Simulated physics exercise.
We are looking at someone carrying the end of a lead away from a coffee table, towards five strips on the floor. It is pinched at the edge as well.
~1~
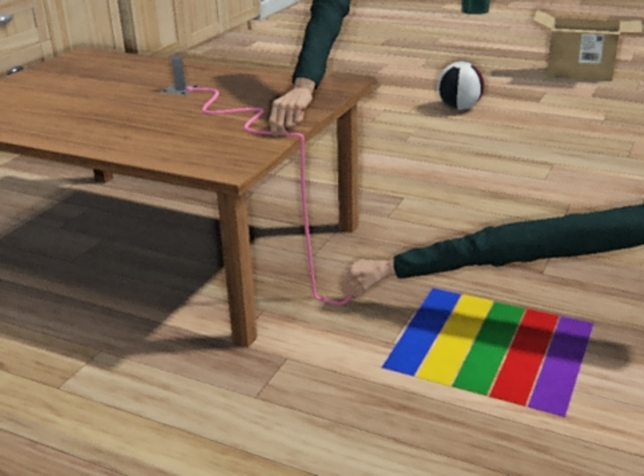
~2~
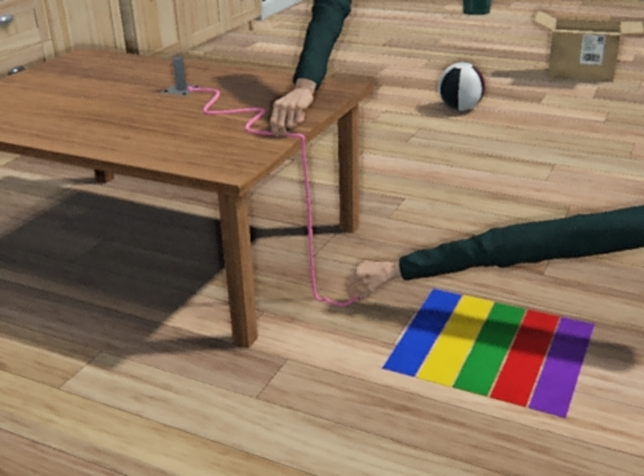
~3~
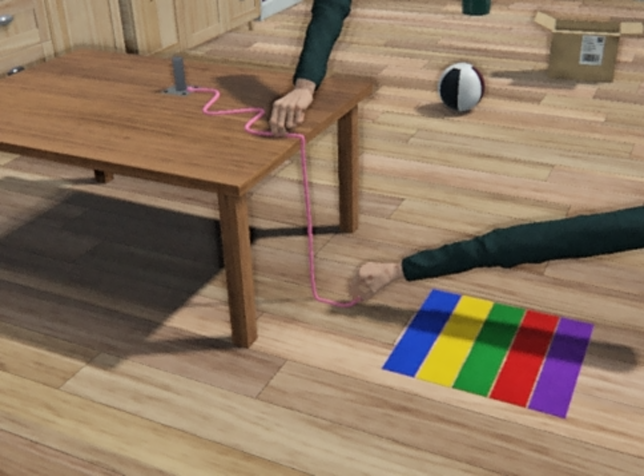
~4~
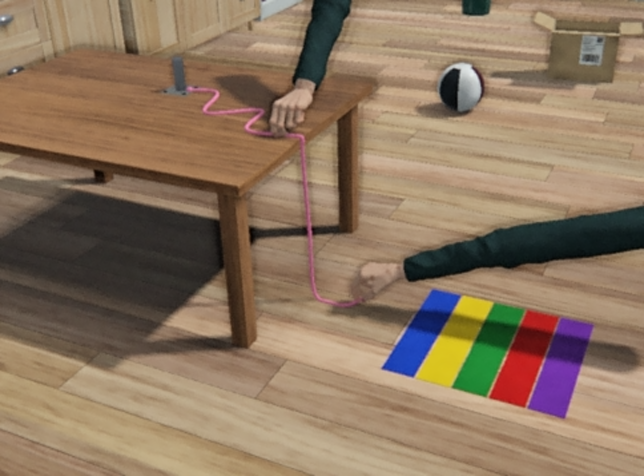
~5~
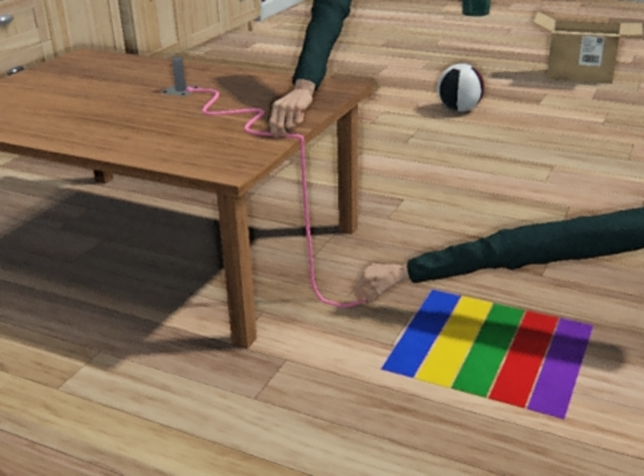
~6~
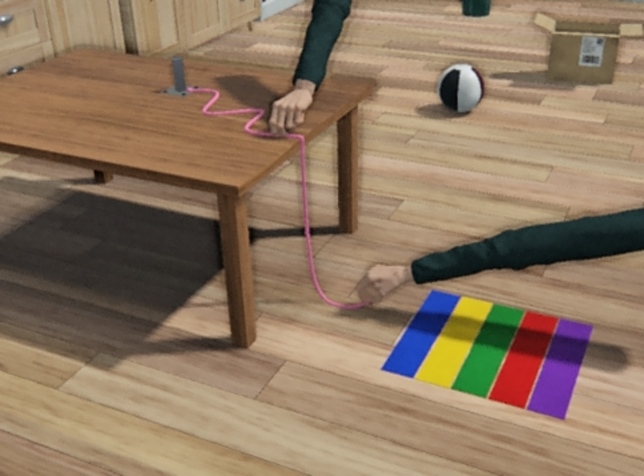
In this clip, one hand presses a pink lead against the edge of a wooden coffee table while another, near the floor, draws its hanging end slightly right, towards five coloured strips with blue nearest.
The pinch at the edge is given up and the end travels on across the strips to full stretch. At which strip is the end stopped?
Over purple.
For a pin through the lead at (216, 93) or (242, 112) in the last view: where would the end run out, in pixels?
The places are (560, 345) and (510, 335).
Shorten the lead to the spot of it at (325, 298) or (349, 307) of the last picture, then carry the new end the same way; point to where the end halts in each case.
Near (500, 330) and (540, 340).
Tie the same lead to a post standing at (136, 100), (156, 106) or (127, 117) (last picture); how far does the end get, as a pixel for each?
The places are (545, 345), (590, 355) and (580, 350).
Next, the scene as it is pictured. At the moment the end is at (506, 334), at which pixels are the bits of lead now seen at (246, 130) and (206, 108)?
At (314, 157), then (234, 109).
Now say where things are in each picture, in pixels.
In the first picture, end (351, 295); blue (407, 356); yellow (442, 365); green (477, 374); red (514, 383); purple (552, 393).
In the second picture, end (356, 297); lead through (217, 92) (217, 113) (251, 122) (300, 139) (309, 213) (313, 281).
In the third picture, end (359, 298).
In the fourth picture, end (361, 298); lead through (216, 92) (216, 114) (251, 123) (300, 139) (308, 214) (313, 281).
In the fifth picture, end (364, 300).
In the sixth picture, end (368, 301); lead through (216, 93) (216, 114) (250, 123) (300, 140) (306, 214) (316, 282).
A little later, end near (506, 334); over green.
Next, end near (547, 344); over red.
When it is tight, end near (571, 349); over purple. The end stops over the purple strip.
